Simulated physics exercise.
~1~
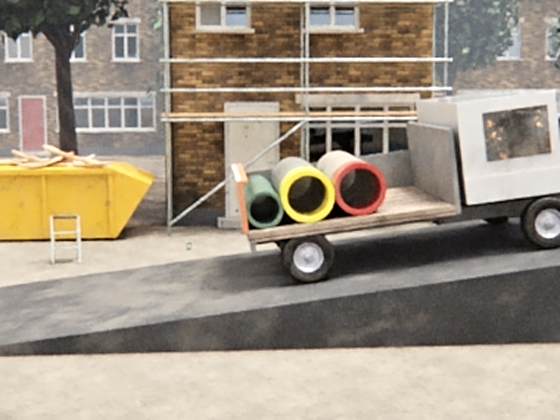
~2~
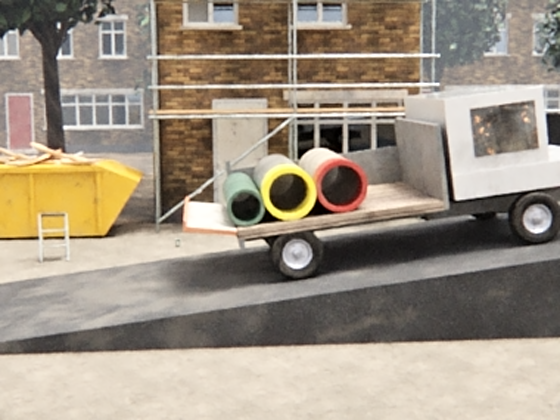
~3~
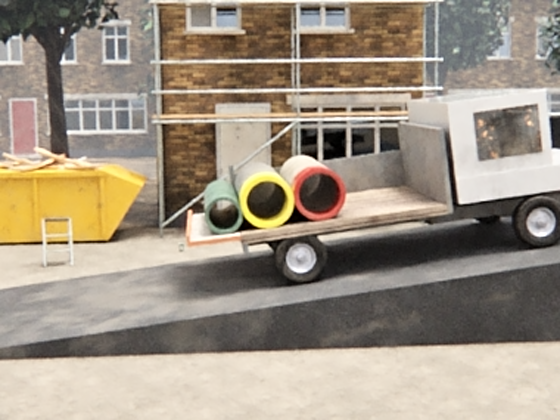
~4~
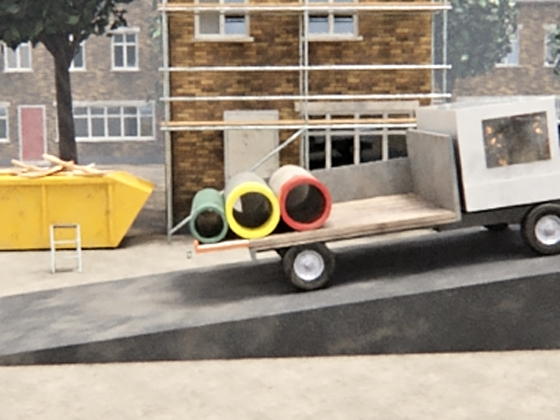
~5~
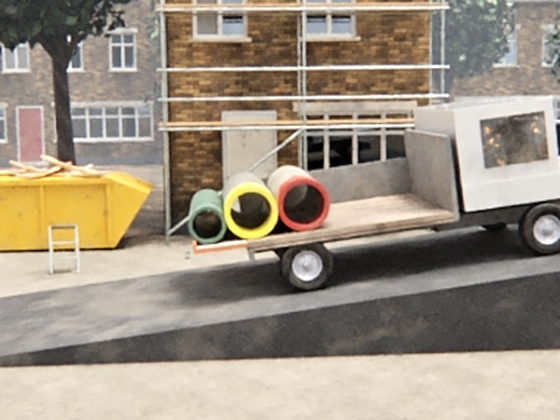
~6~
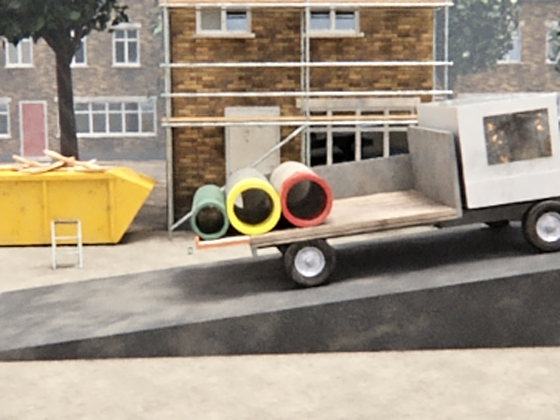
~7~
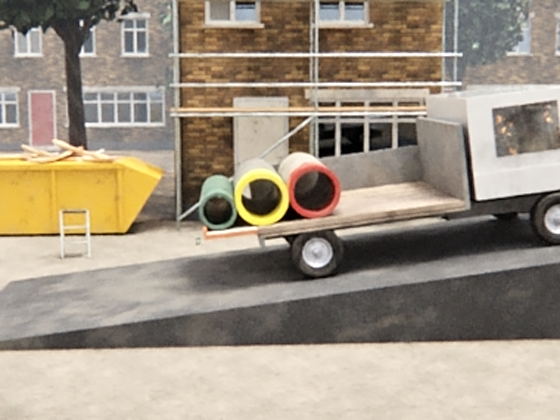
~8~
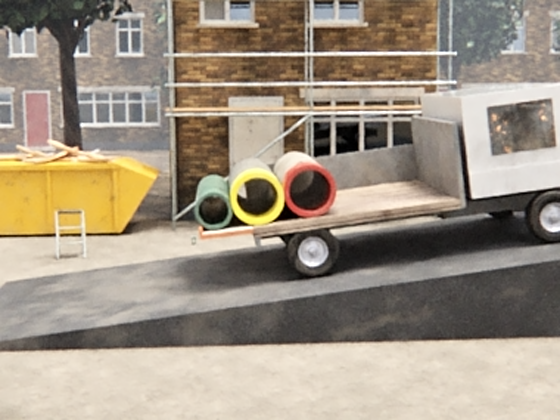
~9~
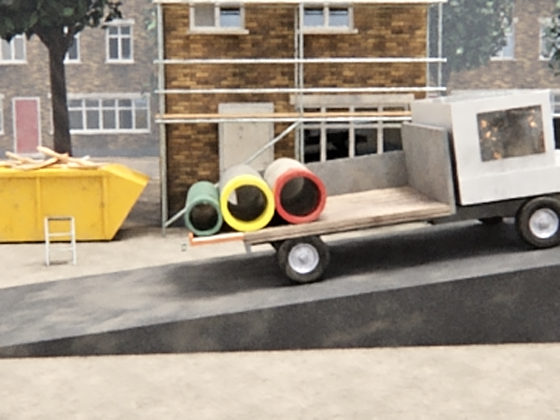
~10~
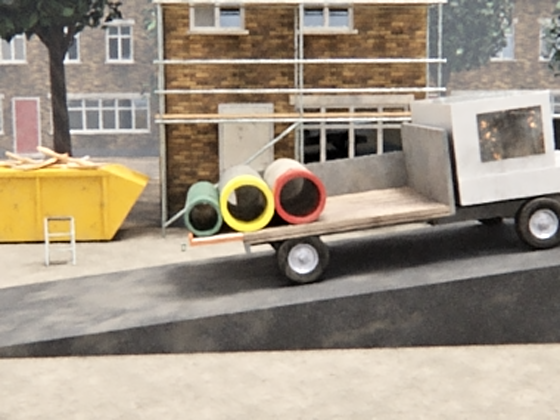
On a sloping road before a brick house with scaffolding, seen side-on from across the way by a slightly swaying camera, a pale flatbed truck stands facing uphill to the right. A yellow skip heaped with wood sits at left. Three hollow pipes, rimmed green, yellow and red from left to right, lie at the rear of its open bed. The tailgate swings down to the left, and the pipes roll a short way after it. The green one reaches the lowered gate, and all three come to rest close together, still on the truck.
